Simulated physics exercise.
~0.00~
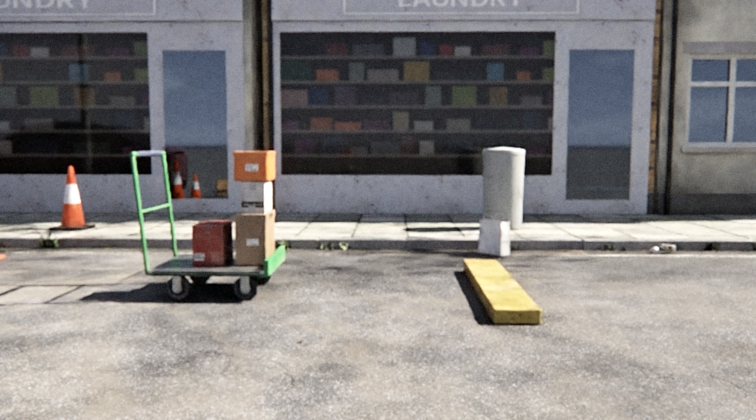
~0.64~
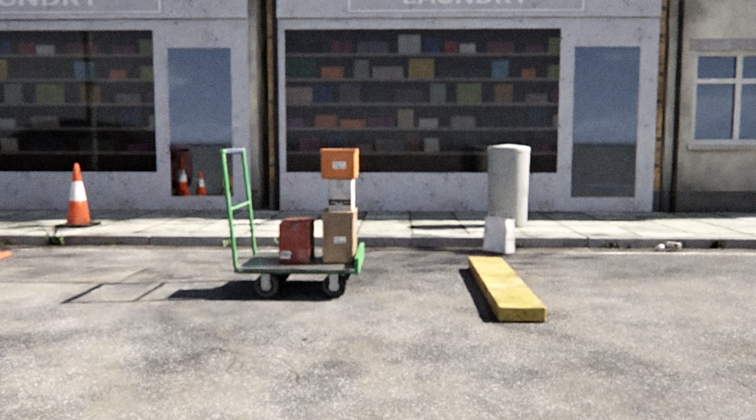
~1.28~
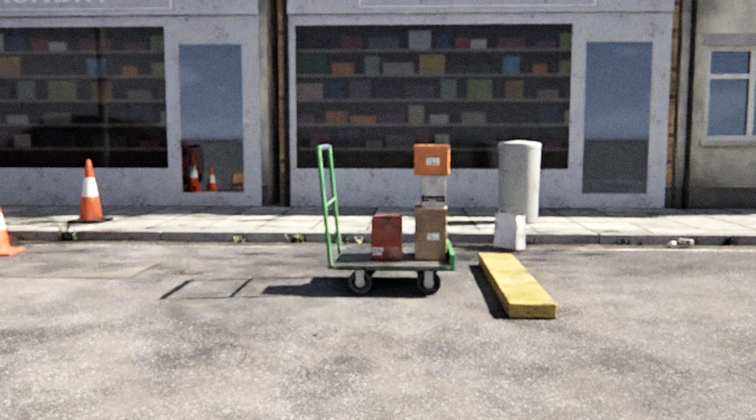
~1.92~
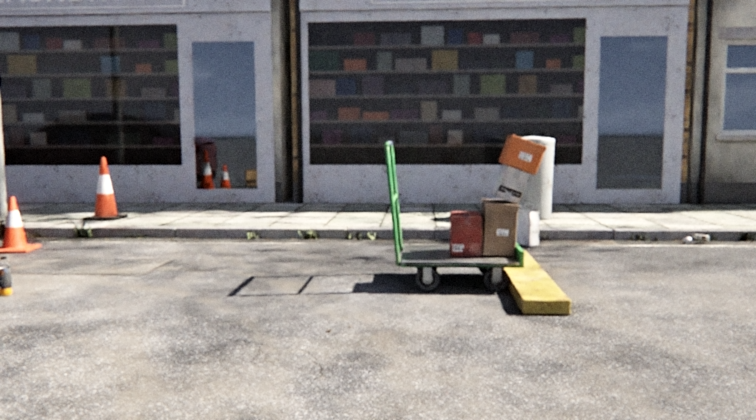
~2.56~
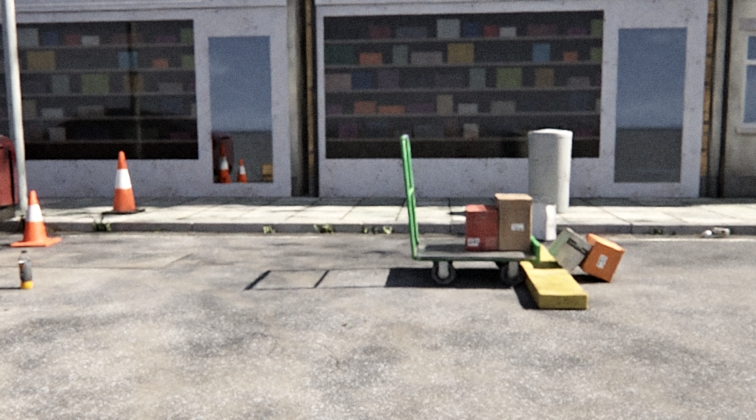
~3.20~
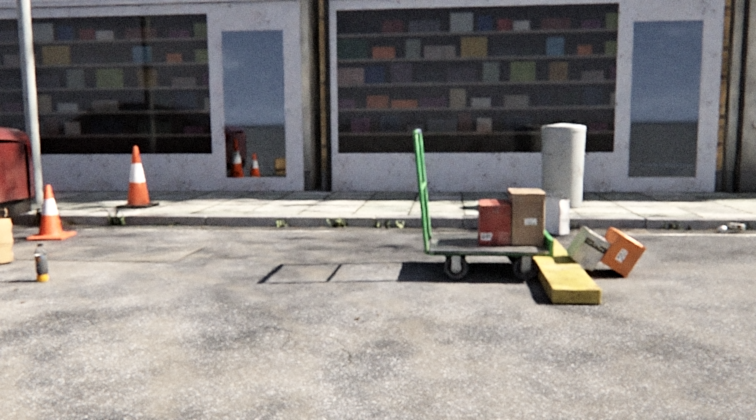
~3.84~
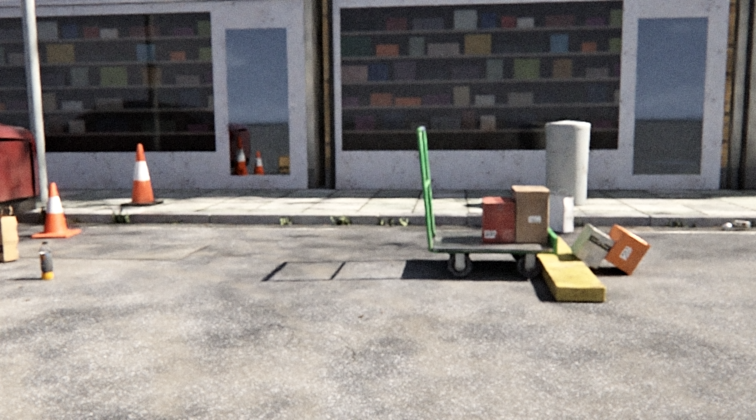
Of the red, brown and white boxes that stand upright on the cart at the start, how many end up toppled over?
One of them ends up toppled over. It is the white box, which lies on the ground past the front of the cart, while the red and brown boxes still stand on the deck.
